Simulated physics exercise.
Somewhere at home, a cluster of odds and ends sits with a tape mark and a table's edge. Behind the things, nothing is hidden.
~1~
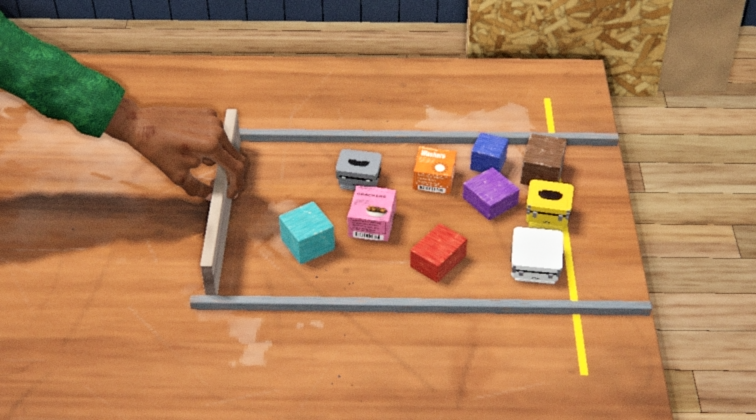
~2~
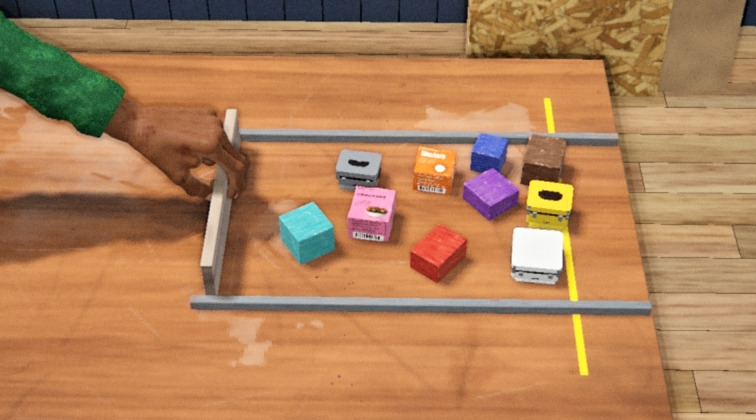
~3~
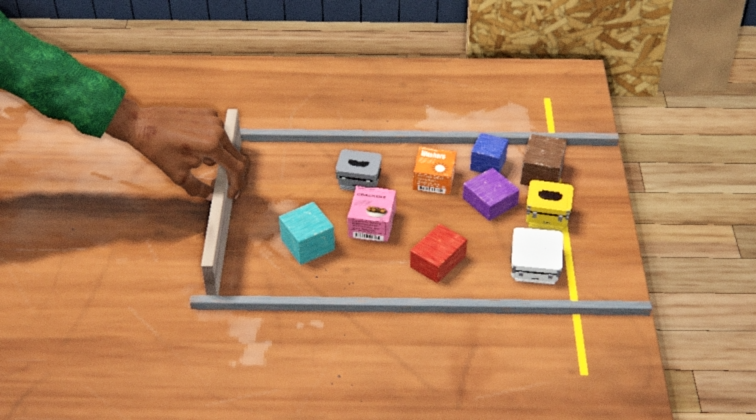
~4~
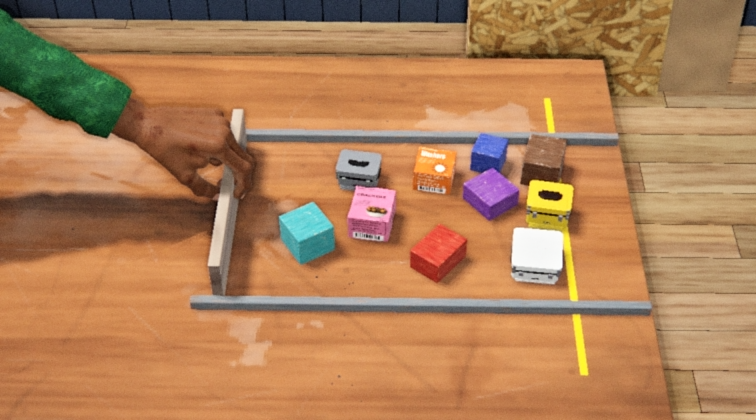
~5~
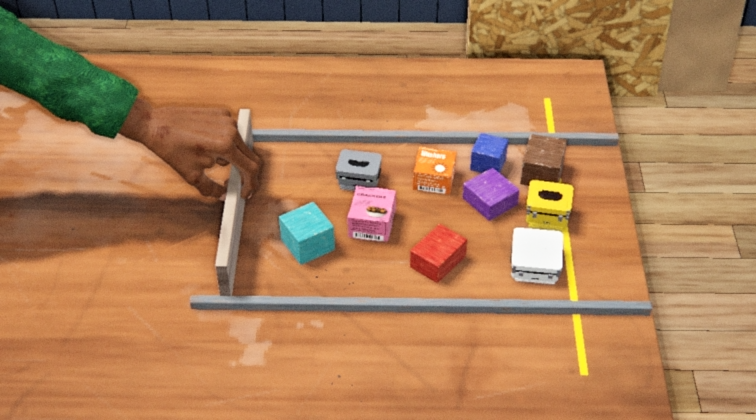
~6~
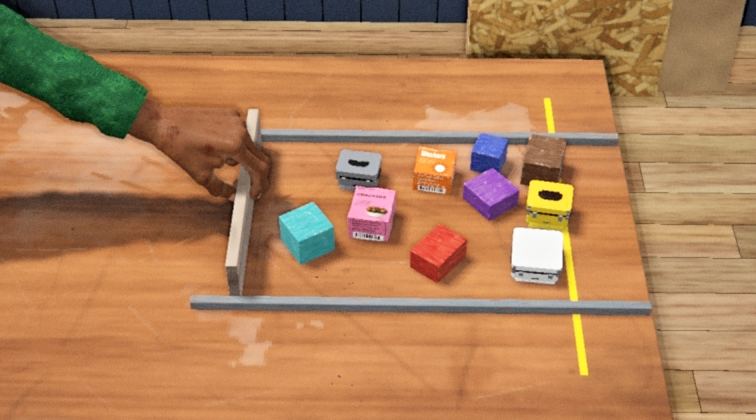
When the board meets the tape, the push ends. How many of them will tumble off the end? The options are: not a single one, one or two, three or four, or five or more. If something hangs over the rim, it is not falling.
My answer: Three or four.
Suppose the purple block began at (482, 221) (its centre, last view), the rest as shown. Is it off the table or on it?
From that start the object is safe.
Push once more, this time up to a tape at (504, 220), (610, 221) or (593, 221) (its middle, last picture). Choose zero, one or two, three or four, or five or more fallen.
In turn: Not one, five or more, 5 or more.
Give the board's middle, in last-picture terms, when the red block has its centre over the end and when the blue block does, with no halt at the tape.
Around (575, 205), then around (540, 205).
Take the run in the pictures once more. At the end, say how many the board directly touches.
In total, 3.
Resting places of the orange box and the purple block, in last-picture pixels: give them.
The first one ends at (618, 169), the second at (627, 199).
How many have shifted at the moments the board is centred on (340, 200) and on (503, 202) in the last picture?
I get 3 at the one place and 10 at the other.
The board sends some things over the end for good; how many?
Count of fallen: 4.
Early on, none off yet; yellow case at rest near (549, 206); brown block at rest near (544, 162); white case at rest near (536, 257).
Finally, the number that fall off is three or four; lost, blue block, white case, brown block and yellow case.
